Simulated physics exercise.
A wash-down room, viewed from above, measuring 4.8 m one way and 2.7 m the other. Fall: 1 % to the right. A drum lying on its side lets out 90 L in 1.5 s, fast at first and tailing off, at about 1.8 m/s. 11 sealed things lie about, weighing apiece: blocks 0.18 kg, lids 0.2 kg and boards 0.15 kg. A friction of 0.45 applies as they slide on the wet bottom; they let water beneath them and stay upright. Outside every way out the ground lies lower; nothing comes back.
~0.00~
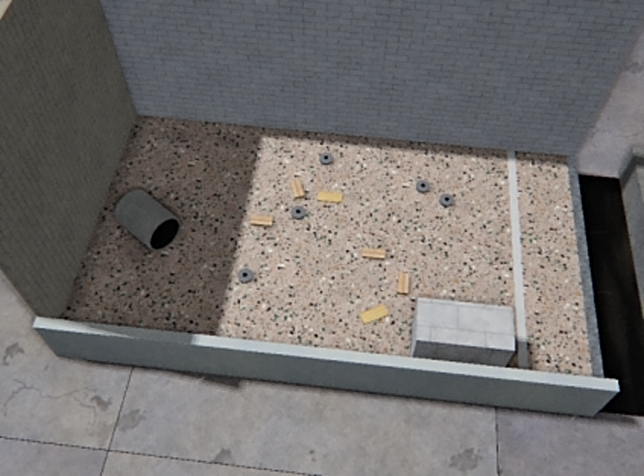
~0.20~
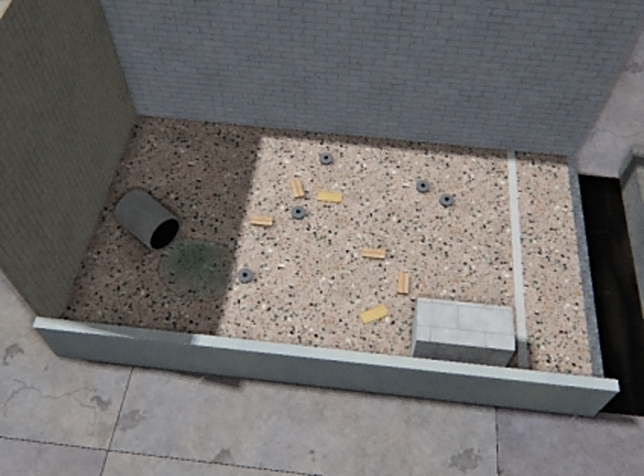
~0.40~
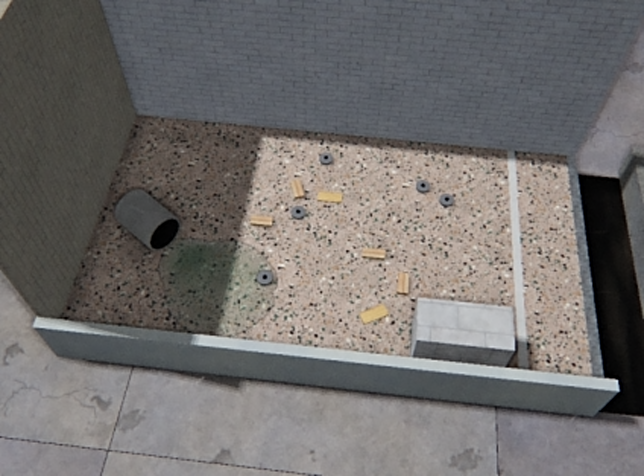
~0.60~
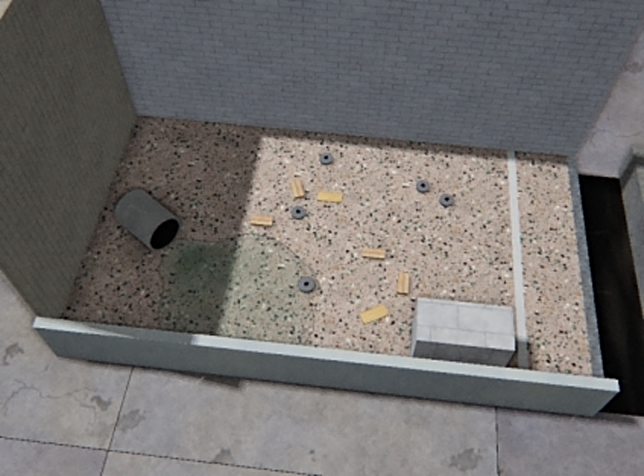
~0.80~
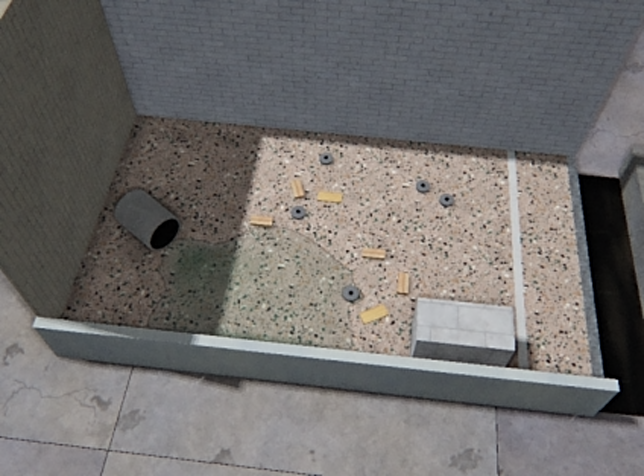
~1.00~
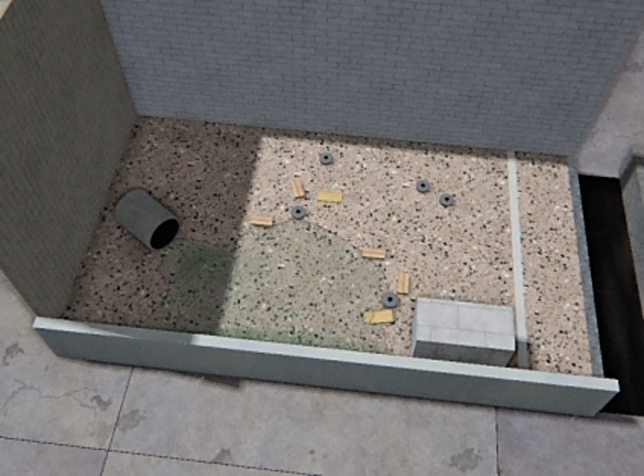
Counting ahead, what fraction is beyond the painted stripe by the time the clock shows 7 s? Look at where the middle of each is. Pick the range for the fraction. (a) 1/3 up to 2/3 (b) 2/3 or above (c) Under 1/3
1/3 up to 2/3 (a).
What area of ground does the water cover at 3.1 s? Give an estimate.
My estimate is roughly 5.0 m2.
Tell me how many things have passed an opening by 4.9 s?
Result: 3.
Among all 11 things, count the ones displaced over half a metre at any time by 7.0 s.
That makes 6.
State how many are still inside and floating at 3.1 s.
My tally comes to 2.
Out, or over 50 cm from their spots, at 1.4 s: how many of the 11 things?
I count 1 of them.
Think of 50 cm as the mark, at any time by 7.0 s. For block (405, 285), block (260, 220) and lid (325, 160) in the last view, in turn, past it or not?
Listed order: Beyond the mark, within the mark and within the mark.
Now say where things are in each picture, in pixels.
The first frame shows a lid at (245, 275) rests on the ground; a board at (374, 314), on the bottom; 0.0 m2 under water; 0 of 11 have shifted.
The second frame shows a lid at (245, 275), on the bottom; a board at (374, 314), on the bottom; water covers 0.4 m2; 0 of 11 have shifted.
The third frame shows a lid at (265, 277), on the bottom, 19 cm from its start; a board at (374, 314), on the bottom; water covers 0.9 m2; 1 of 11 have shifted.
The fourth frame shows a lid at (306, 284) rests on the ground, 59 cm from its start; a board at (374, 314) rests on the ground; water covers 1.5 m2; 1 of 11 have shifted.
The fifth frame shows a lid at (351, 293), on the bottom, 102 cm from its start; a board at (374, 314) rests on the ground; water covers 2.0 m2; 1 of 11 have shifted.
The sixth frame shows a lid at (390, 300), on the bottom, 139 cm from its start; a board at (379, 317), on the bottom, 5 cm from its start; 2.5 m2 under water; 2 of 11 have shifted.
After 1.4 s 0 of 11 are over the mark; 1 afloat.
After 3.1 s 2 of 11 are over the mark; 2 afloat.
After 4.9 s 4 of 11 are over the mark; 2 afloat.
After 7.0 s 5 of 11 are over the mark; 2 afloat.
